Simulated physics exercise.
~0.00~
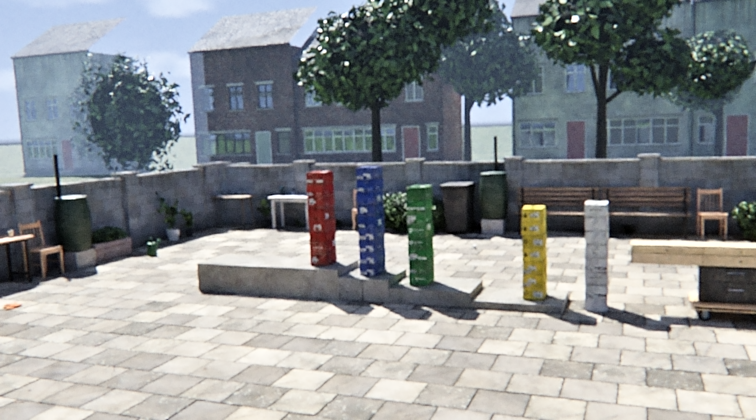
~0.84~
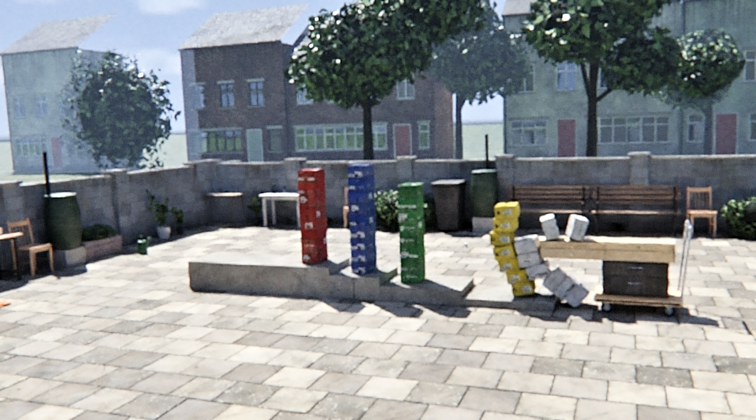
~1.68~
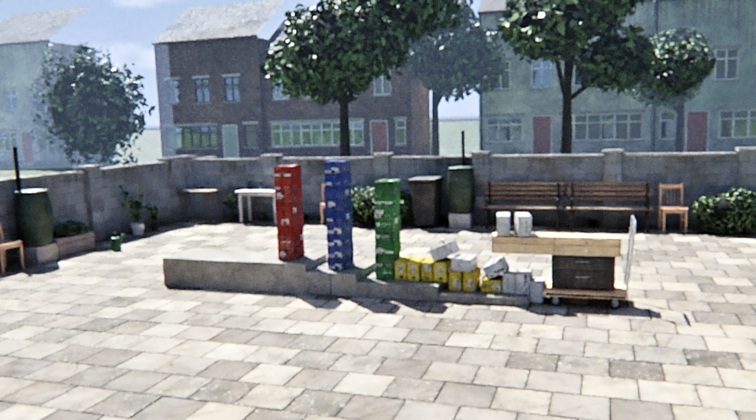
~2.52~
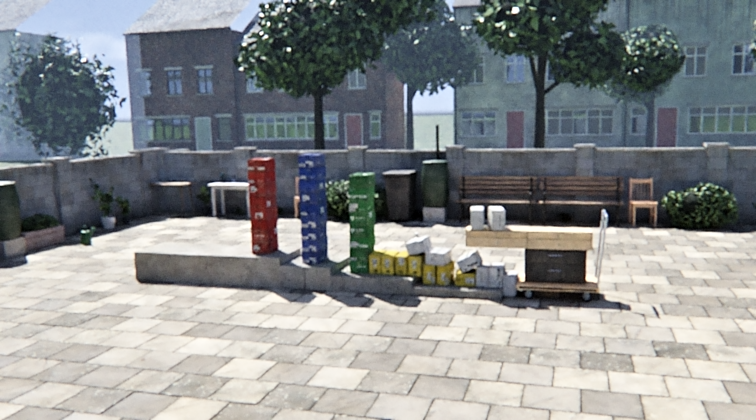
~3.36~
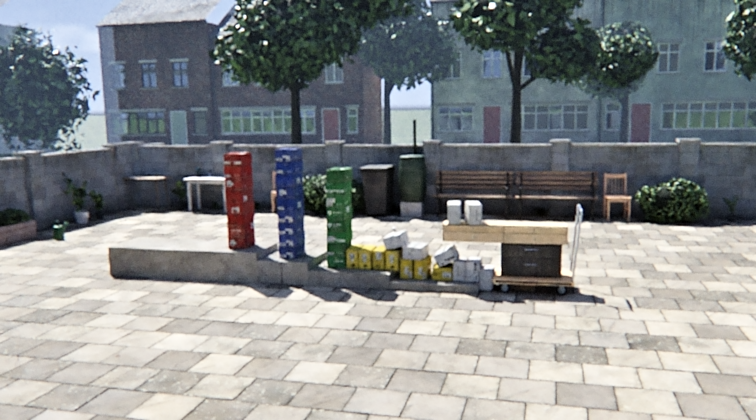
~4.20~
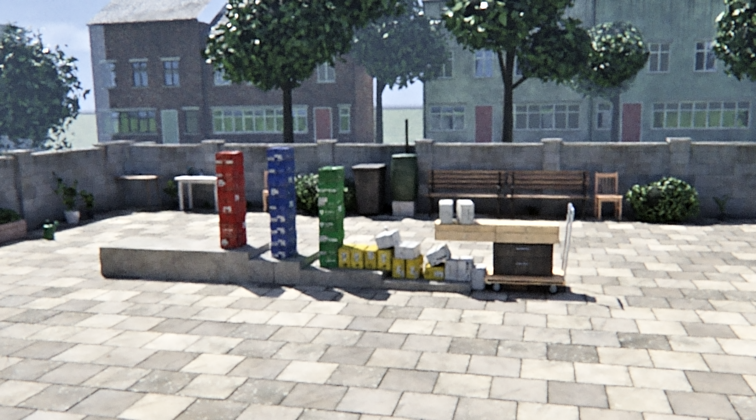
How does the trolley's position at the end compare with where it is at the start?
At the start the trolley is at the far right edge of the view, partly cut off, to the right of the standing white column. At the end it is farther left and fully in view, stopped at the low end of the steps beside the fallen parcels.
